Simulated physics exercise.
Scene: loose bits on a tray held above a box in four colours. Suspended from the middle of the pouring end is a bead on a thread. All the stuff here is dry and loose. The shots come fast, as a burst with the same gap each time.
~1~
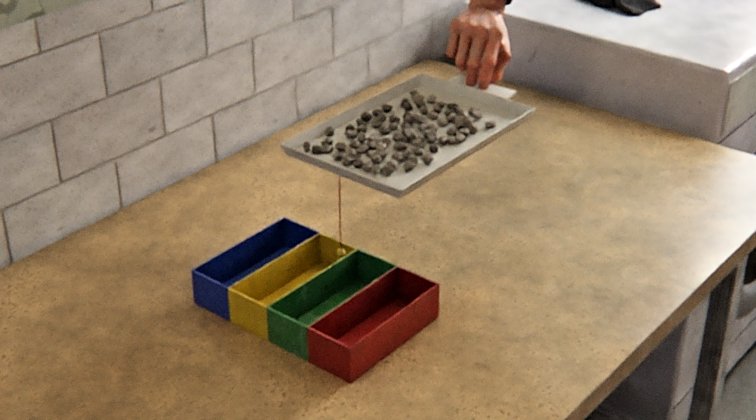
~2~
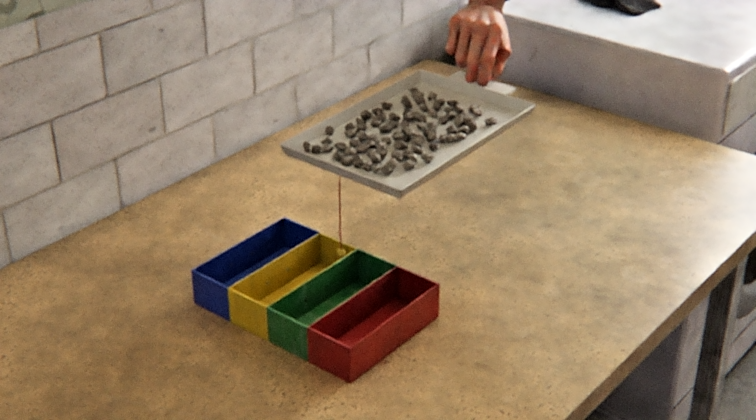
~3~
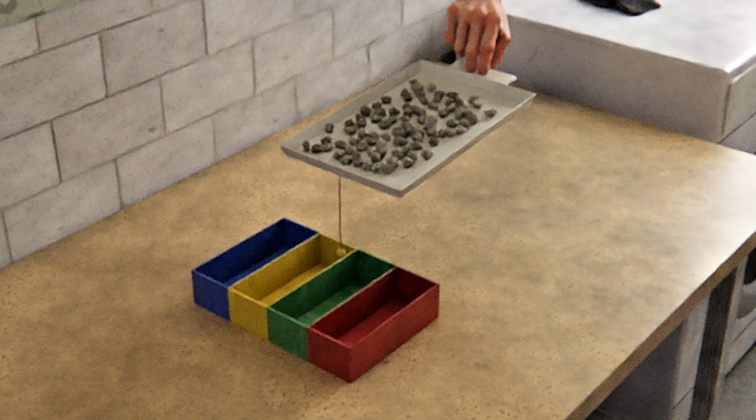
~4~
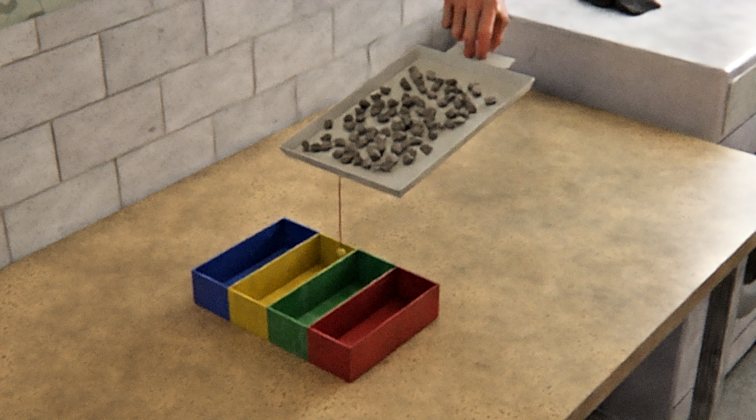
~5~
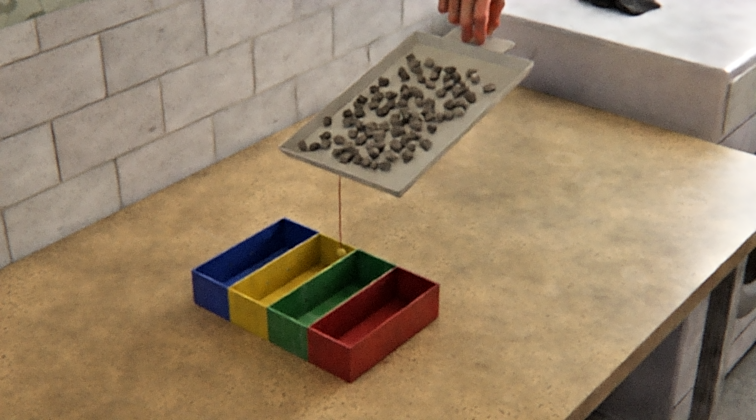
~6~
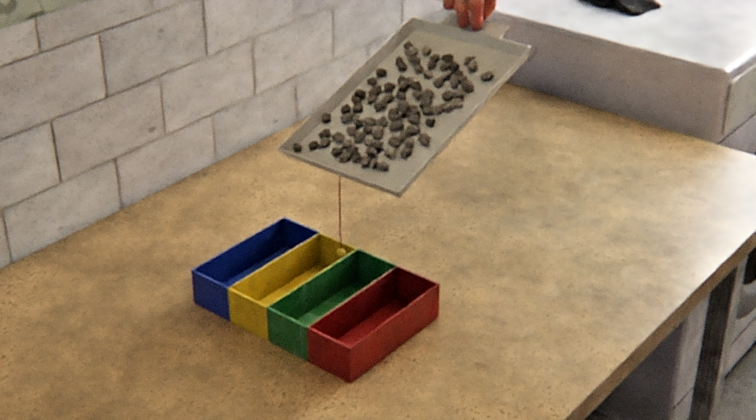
Tray of dark gravel slowly tilting as a hand raises its far end above a blue, yellow, green and red box.
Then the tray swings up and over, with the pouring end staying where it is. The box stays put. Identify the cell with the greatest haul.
Greatest haul: Yellow.
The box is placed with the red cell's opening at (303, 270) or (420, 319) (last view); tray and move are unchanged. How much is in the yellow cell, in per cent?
Roughly 0 per cent, and 30 per cent.
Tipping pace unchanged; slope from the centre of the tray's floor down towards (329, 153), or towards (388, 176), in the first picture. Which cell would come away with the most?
Try 1 - that blue cell. Try 2 - the red one.
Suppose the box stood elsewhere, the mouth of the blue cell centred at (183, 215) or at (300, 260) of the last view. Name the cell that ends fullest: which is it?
First try: Red; second try: The blue cell.
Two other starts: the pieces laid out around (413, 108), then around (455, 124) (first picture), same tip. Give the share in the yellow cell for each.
Close to 40 %, followed by close to 30 %.
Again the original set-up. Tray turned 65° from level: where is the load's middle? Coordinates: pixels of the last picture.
Look around (324, 163) in the last picture.
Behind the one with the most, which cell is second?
Ranked second: The green cell.
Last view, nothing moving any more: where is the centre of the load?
Close to (292, 311) in the last picture.
Shortly afterwards, tray tipped steeply; the bulk on the tray; near a quarter falling or outside the box.
Next, tray tipped past a quarter turn; a little on the tray; near a third in the yellow cell; near a quarter in the green cell; a little in the red cell; a little in the blue cell; near a quarter falling or outside the box.
Some moments later, tray tipped past a quarter turn; near half in the yellow cell; near a quarter in the green cell; a little in the red cell; a little in the blue cell; a little falling or outside the box.
In the end, tray tipped past a quarter turn; near half in the yellow cell; near a quarter in the green cell; a little in the red cell; a little in the blue cell; a little outside the box.
